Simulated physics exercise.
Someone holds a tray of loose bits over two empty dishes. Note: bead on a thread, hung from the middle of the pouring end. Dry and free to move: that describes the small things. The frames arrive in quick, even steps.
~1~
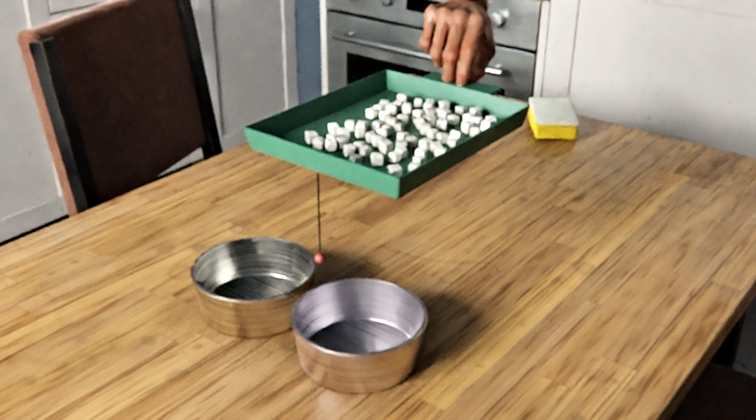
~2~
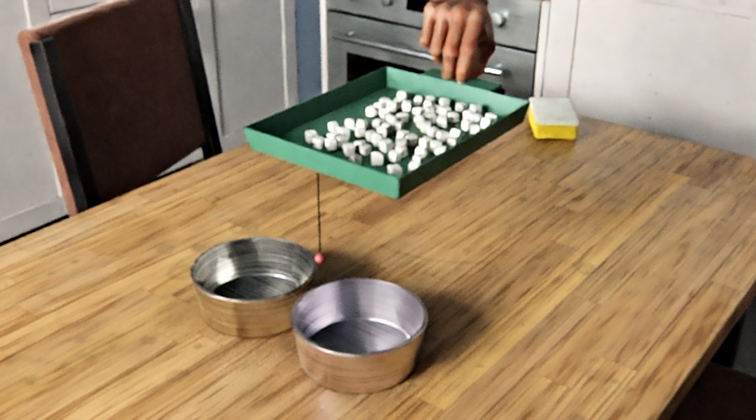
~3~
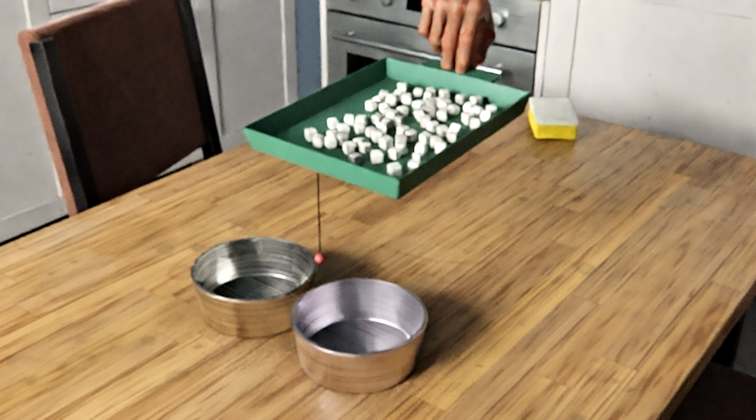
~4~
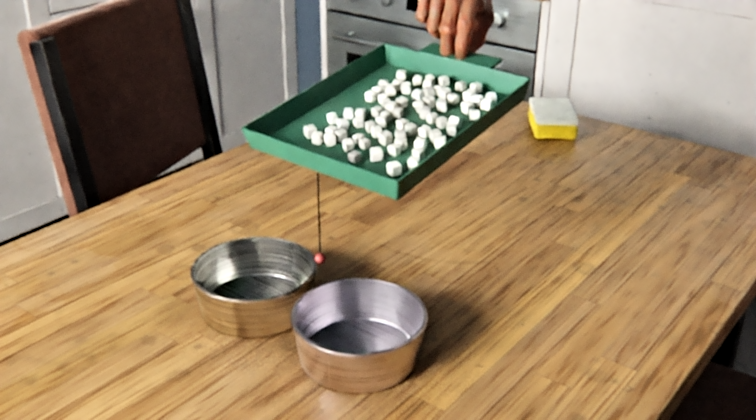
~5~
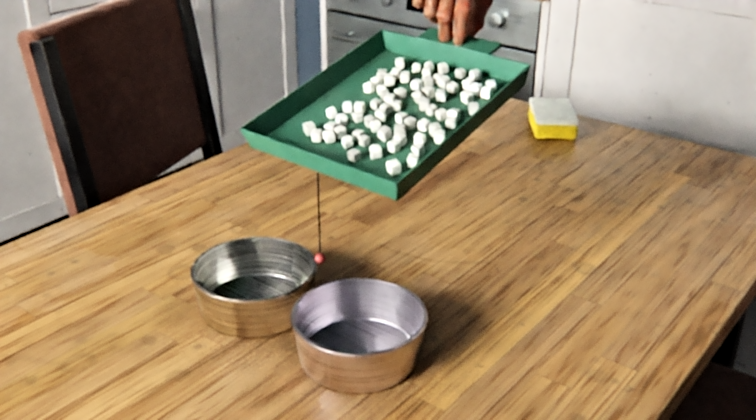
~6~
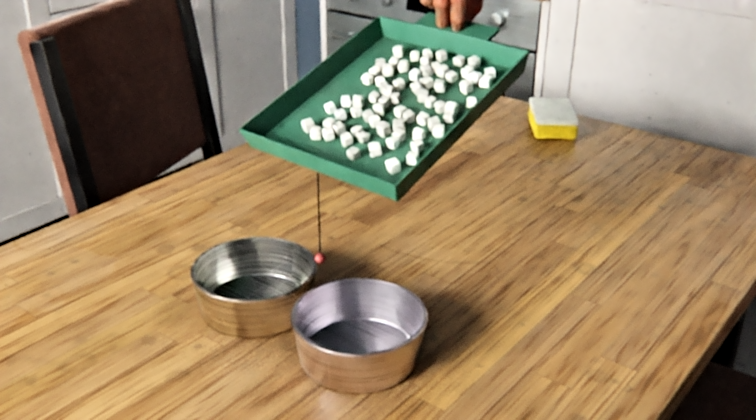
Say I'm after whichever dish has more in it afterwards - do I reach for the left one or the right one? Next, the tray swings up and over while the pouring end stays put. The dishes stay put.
The fuller one at the end is the dish on the right, no doubt.
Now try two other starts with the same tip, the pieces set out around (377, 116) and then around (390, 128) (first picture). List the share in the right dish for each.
Estimate: 30 % first, 40 % second.
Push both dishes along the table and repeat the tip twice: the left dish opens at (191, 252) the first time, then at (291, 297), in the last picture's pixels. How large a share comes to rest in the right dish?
First try: Roughly 60 per cent; second try: Roughly 10 per cent.
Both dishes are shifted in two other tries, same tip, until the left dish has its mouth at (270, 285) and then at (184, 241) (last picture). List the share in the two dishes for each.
In turn 80 and 40 in a hundred.
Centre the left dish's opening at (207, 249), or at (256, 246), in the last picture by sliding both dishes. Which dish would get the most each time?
In the first try it's the right-side dish, and in the second it's the right-side dish.
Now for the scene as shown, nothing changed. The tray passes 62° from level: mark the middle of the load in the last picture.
(345, 150).
Just after the last frame, tray tipped steeply; almost all on the tray; just a few in the air.
A moment on, tray tipped past a quarter turn; almost all on the tray; about a tenth in the right dish; just a few in the left dish; just a few in the air.
Further on, tray tipped past a quarter turn; roughly half in the right dish; roughly a quarter in the left dish; roughly a quarter outside both.
When it is over, tray tipped past a quarter turn; roughly half in the right dish; roughly a quarter in the left dish; roughly a quarter outside both.
